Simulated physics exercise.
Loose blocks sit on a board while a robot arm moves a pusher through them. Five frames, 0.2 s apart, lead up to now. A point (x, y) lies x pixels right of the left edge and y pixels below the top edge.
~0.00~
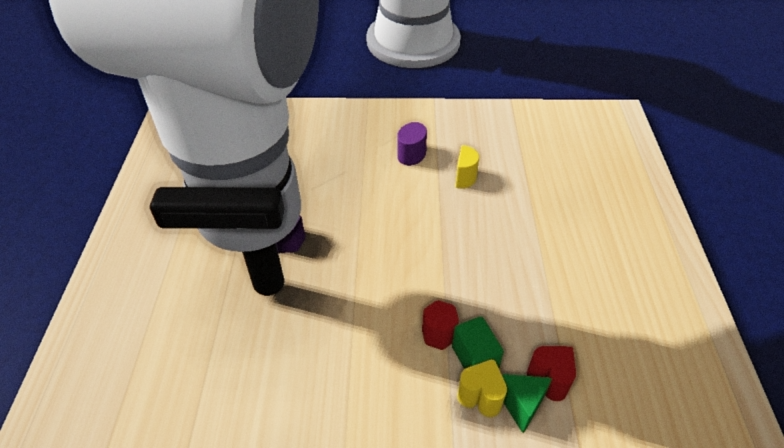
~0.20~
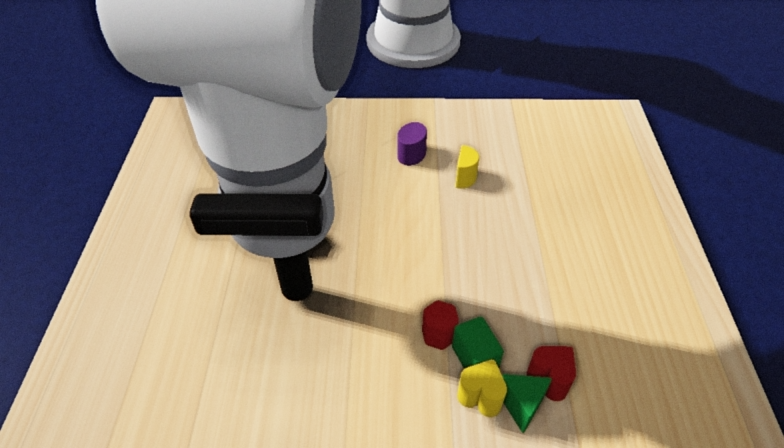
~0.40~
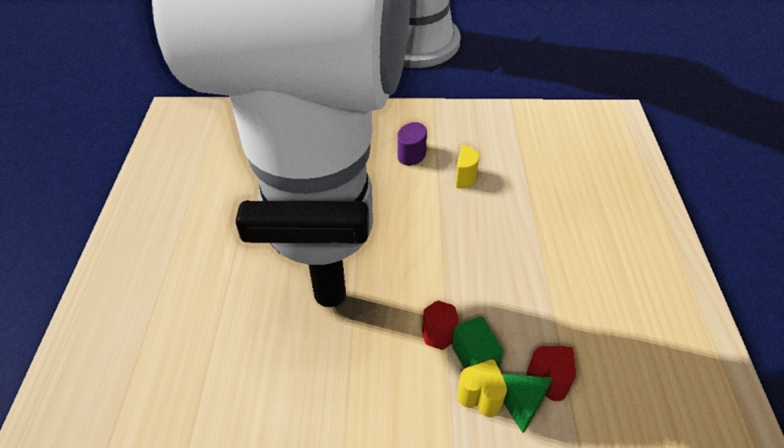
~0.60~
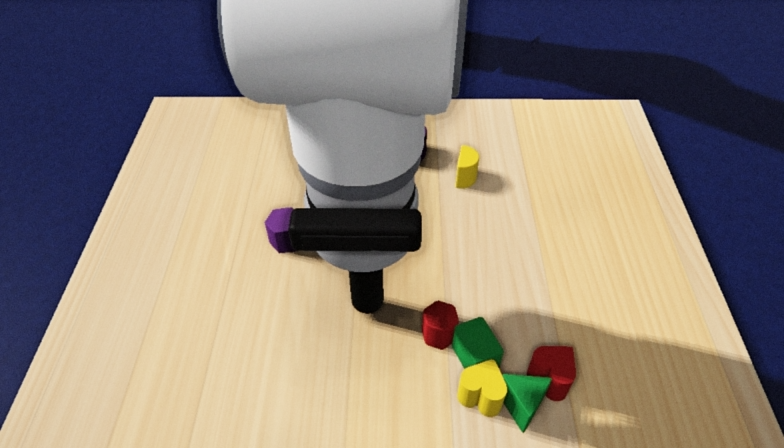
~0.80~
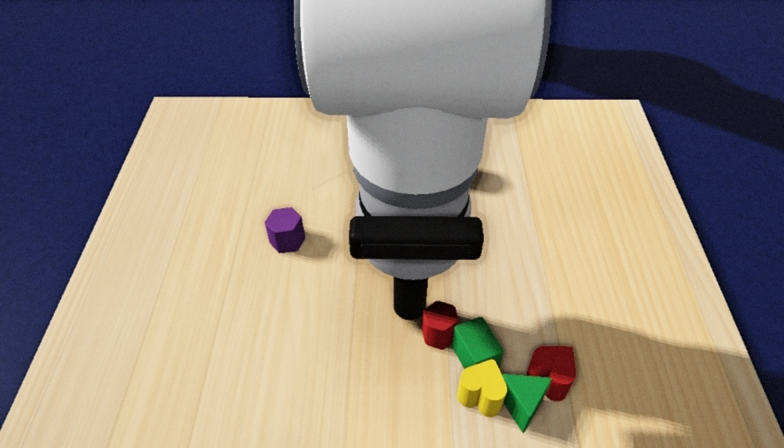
A robot arm moves its black pusher rightward across the board toward the red six-sided block.
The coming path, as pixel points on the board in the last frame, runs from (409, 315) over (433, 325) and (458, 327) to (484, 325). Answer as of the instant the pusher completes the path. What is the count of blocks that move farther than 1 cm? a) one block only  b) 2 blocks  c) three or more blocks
The correct letter is c.
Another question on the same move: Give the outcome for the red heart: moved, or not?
In the end it has been moved.
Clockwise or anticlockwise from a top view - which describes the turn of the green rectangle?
It makes a clockwise turn.
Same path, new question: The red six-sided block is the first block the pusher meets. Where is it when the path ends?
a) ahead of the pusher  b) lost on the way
a
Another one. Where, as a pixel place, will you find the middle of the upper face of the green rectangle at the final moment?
Around pixel (525, 353).
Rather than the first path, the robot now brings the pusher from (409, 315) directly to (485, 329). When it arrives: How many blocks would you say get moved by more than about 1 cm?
A group of three or more is moved.
What follows on the original path. Halfway along, pusher at (447, 320); red six-sided block at (481, 319), turned 35° anticlockwise; green rectangle at (508, 347), turned 50° clockwise; yellow heart at (488, 385).
At the end, pusher at (486, 318); red six-sided block at (519, 321), turned 15° anticlockwise; green rectangle at (525, 353), turned 100° clockwise; yellow heart at (488, 385); red heart at (572, 374), turned 15° anticlockwise.
